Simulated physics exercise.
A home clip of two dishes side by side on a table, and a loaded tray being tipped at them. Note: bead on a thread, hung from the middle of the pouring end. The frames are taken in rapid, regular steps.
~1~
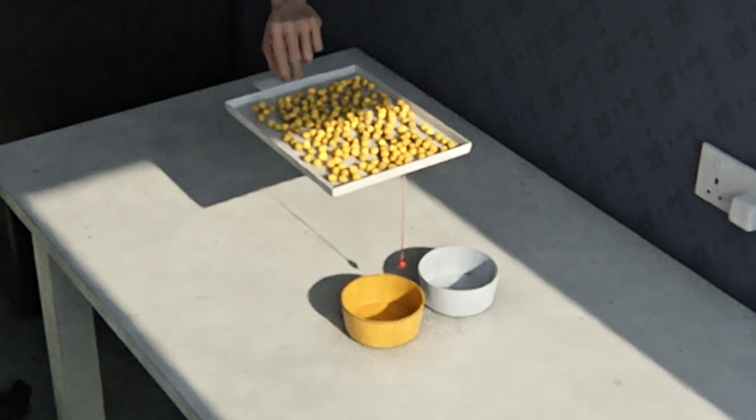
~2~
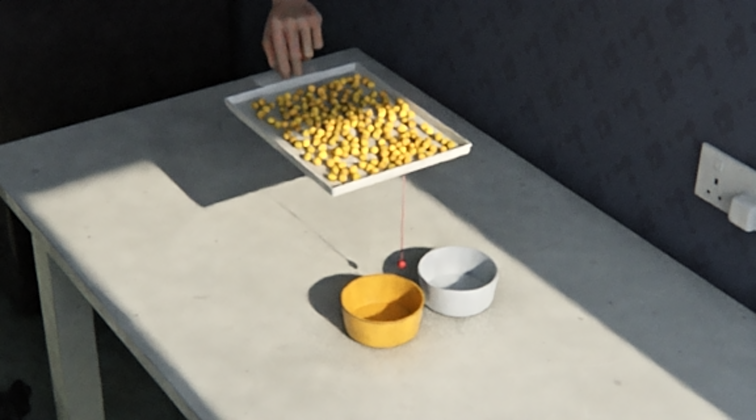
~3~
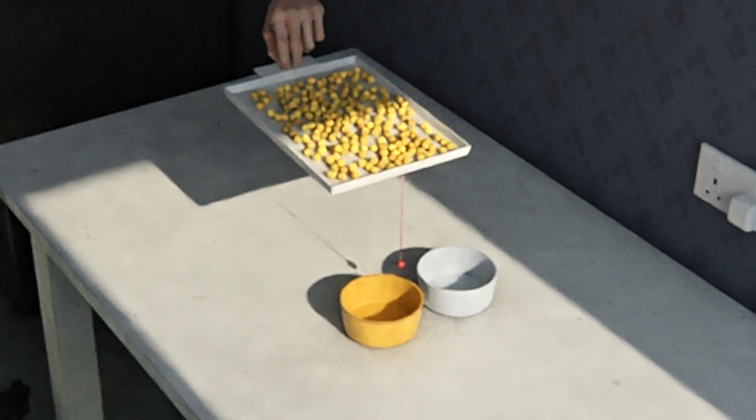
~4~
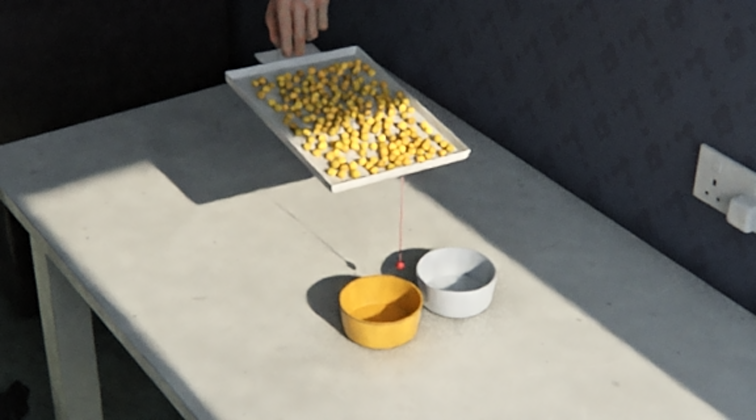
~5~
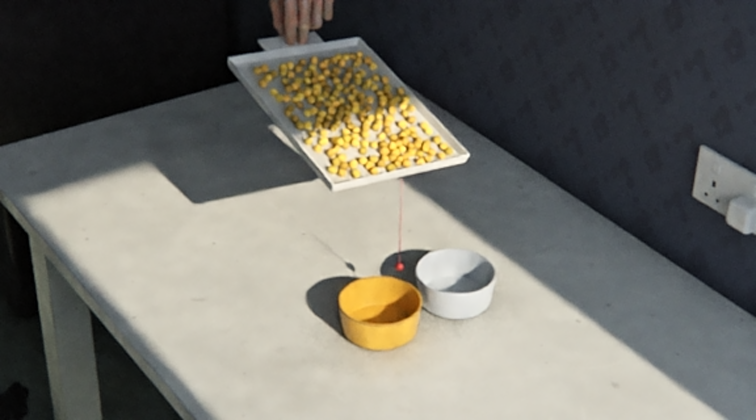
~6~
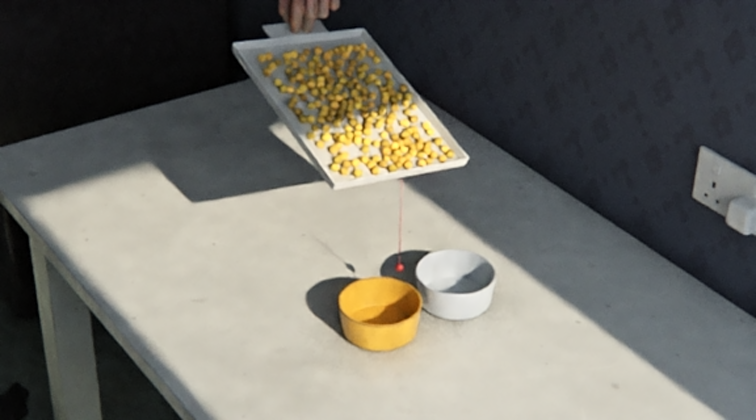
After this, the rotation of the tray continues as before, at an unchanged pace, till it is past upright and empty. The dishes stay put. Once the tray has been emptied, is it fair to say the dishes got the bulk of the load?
Yes, they got more than half.
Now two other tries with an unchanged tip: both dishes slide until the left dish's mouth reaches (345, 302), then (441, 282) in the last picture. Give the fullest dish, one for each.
In the first try it's the one on the right, and in the second it's the one on the left.
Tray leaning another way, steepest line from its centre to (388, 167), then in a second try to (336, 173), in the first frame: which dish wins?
So, first the left-side one, then the left-side one.
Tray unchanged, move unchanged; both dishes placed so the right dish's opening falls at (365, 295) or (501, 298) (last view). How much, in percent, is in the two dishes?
Trial 1 0%, trial 2 10%.
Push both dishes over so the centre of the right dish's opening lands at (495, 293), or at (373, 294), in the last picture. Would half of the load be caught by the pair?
Try 1: Not up to half; try 2: Not up to half.
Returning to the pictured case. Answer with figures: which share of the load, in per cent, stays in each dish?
Left dish: Around 0 in a hundred; right dish: Around 60 in a hundred.
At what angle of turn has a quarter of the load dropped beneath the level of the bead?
That happens at close to 115 degrees.
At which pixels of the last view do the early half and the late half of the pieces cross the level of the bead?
I'd say around (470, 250) at first, then around (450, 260).
Just after the last frame, tray tipped steeply; almost all on the tray; just a few in the air.
A moment on, tray tipped past a quarter turn; almost all on the tray; just a few in the right dish; just a few outside both.
Further on, tray tipped past a quarter turn; just a few in the left dish; roughly two thirds in the right dish; roughly a third outside both.
When it is over, tray tipped past a quarter turn; just a few in the left dish; roughly two thirds in the right dish; roughly a third outside both.
